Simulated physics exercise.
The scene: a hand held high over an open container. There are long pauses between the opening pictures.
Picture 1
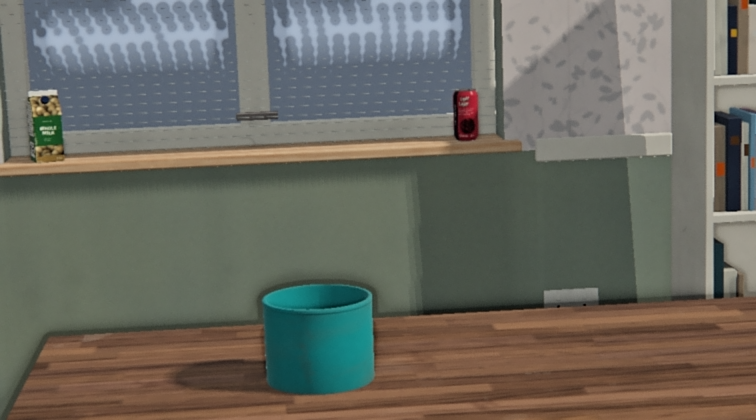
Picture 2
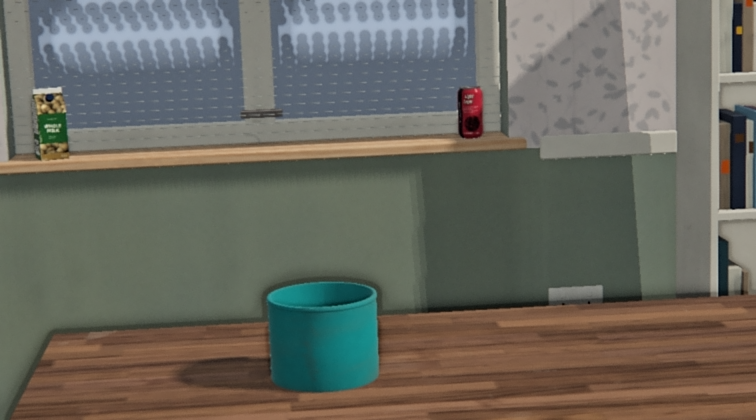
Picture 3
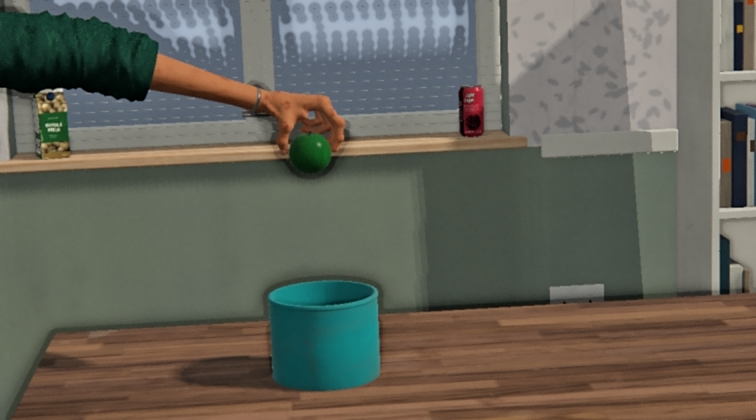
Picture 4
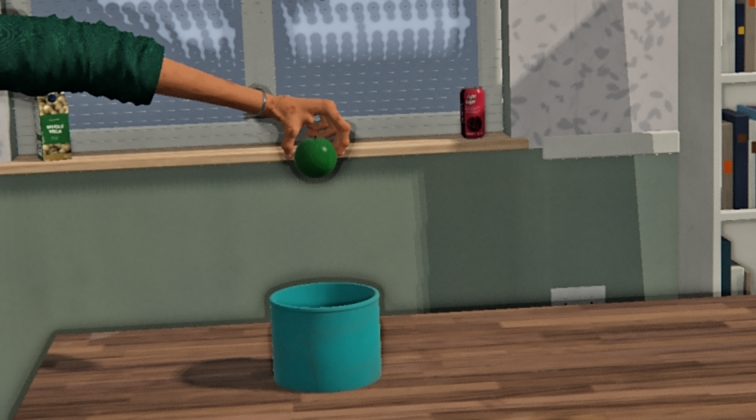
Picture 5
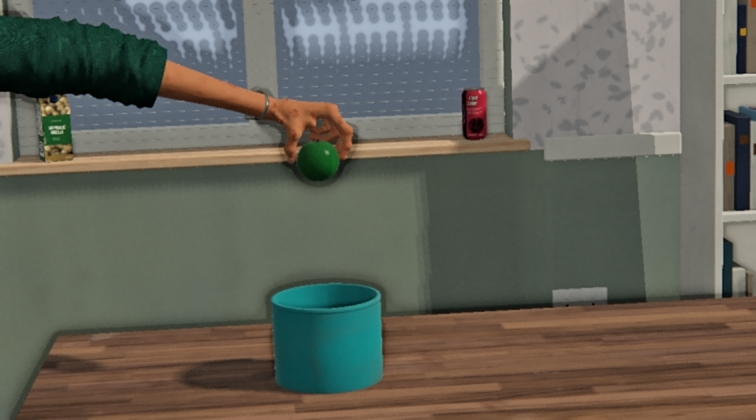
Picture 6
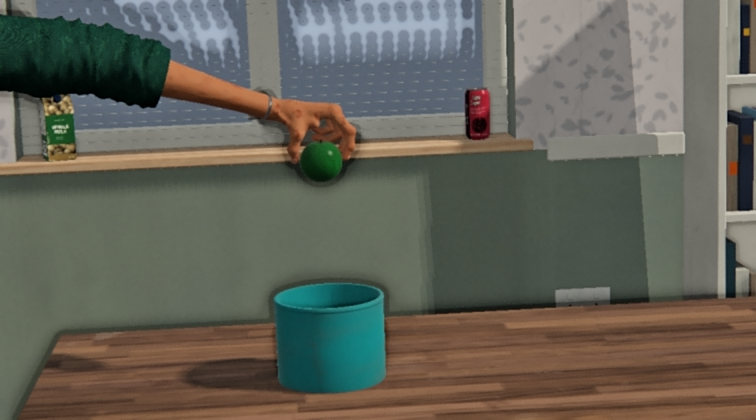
In a room with a wooden table below a window, a teal bin stood alone at first, then a hand in a green sleeve held a green apple above it, barely moving.
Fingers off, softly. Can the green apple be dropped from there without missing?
In the end the green apple lands inside.
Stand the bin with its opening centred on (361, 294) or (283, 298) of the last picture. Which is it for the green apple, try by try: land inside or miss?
In turn it lands inside; drops into the container.
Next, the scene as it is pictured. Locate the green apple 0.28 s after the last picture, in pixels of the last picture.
Around (328, 332).
Then, 0.14 s after the last picture, green apple moved about its own width near (322, 192).
Then, 0.22 s after the last picture, green apple falling near (325, 258).
Then, 0.28 s after the last picture, green apple falling near (328, 332).
At rest, the green apple is caught, near (329, 353).
